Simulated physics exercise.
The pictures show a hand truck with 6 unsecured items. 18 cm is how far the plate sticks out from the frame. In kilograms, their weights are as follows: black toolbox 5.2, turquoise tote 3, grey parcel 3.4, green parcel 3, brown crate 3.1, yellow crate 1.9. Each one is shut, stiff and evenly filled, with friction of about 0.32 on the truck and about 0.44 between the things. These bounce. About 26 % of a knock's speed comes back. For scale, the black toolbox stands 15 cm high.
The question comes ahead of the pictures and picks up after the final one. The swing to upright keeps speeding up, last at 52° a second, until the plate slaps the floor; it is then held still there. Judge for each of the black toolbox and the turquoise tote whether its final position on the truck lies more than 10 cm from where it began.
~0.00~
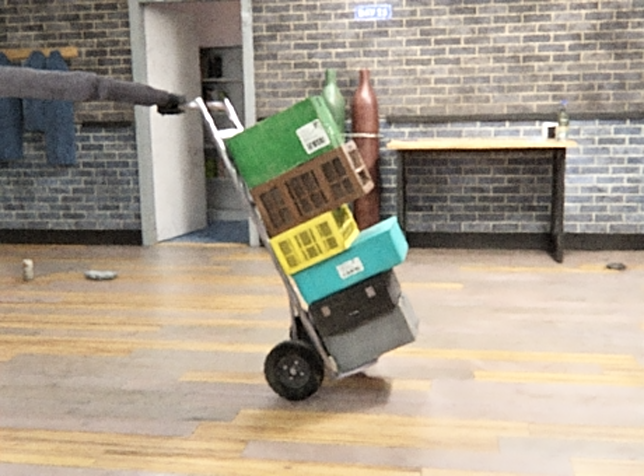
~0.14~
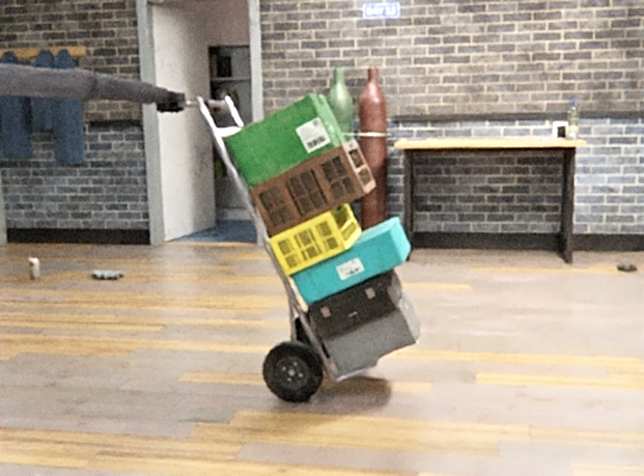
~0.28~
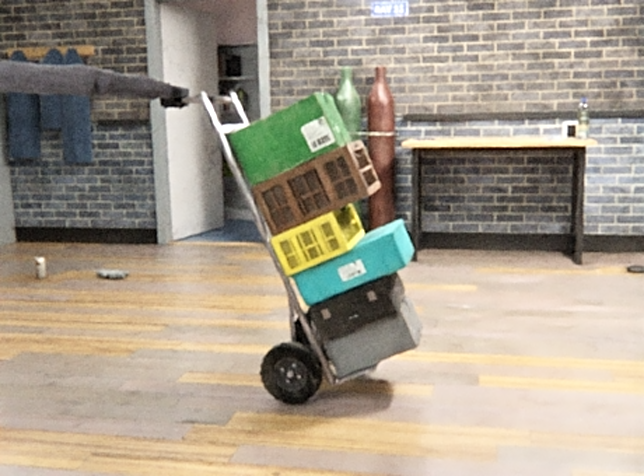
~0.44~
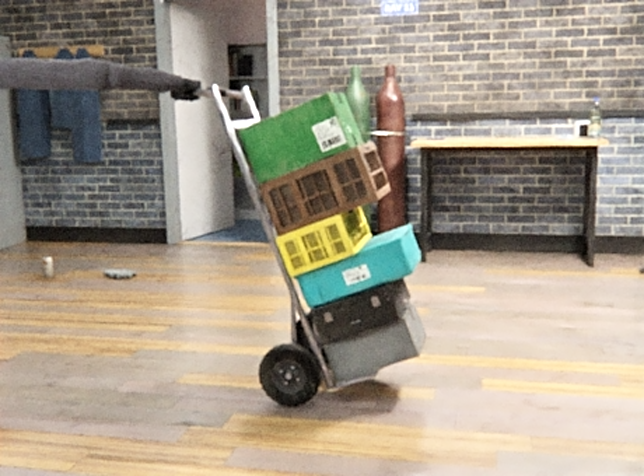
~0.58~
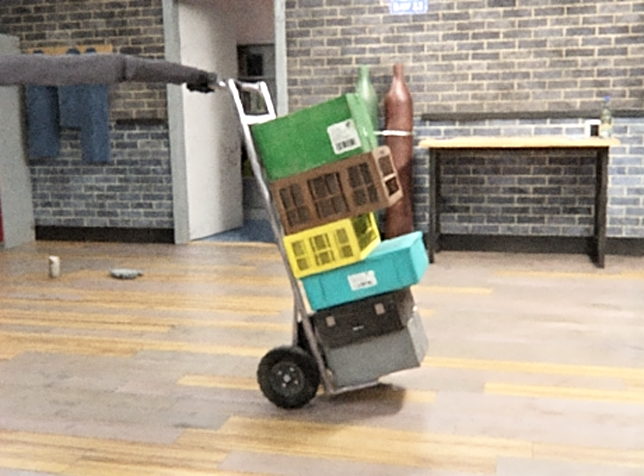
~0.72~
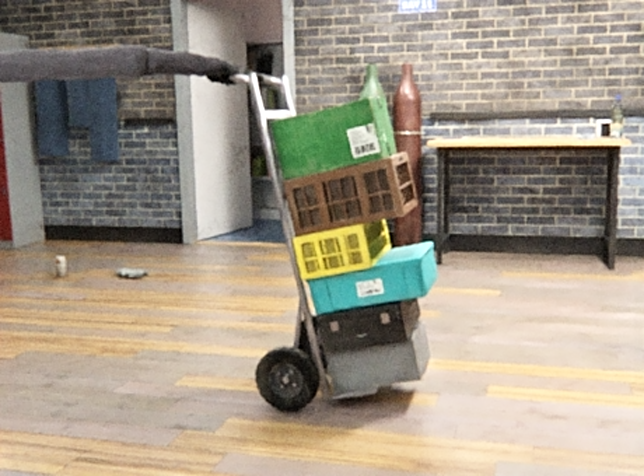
As I see it, the black toolbox never strays far, the turquoise tote never strays far.
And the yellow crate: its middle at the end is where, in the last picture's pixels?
(438, 247), roughly.
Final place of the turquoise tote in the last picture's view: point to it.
Around pixel (399, 297).
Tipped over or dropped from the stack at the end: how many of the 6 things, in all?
So, 3 in all.
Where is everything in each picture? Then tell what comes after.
In the first picture, 25° short of upright; black toolbox (356, 296); turquoise tote (352, 261).
In the second picture, 25° short of upright; brown crate (314, 188); yellow crate (317, 236).
In the third picture, 23° short of upright; grey parcel (374, 334); green parcel (292, 139).
In the fourth picture, 21° short of upright; brown crate (327, 188); yellow crate (326, 238).
In the fifth picture, 17° short of upright; grey parcel (378, 346); green parcel (317, 137).
In the sixth picture, 12° short of upright; black toolbox (371, 316); turquoise tote (375, 278).
Around 1.42 s, truck upright; turquoise tote shifted 2 cm near (396, 297); green parcel tipped 36° against what carries it; brown crate tipped 36° against what carries it.
Around 1.72 s, truck upright; green parcel and brown crate now dropped from the stack; turquoise tote tipped 4° against what carries it near (399, 297); black toolbox tipped 4° against what carries it near (384, 332).
Finally (3.0 s), dropped from the stack, green parcel and brown crate; on their side or leaning hard on the truck, yellow crate; the other 3 still in place (within 10 cm). Final places as that camera would see them, black toolbox near (384, 332), turquoise tote near (399, 297).
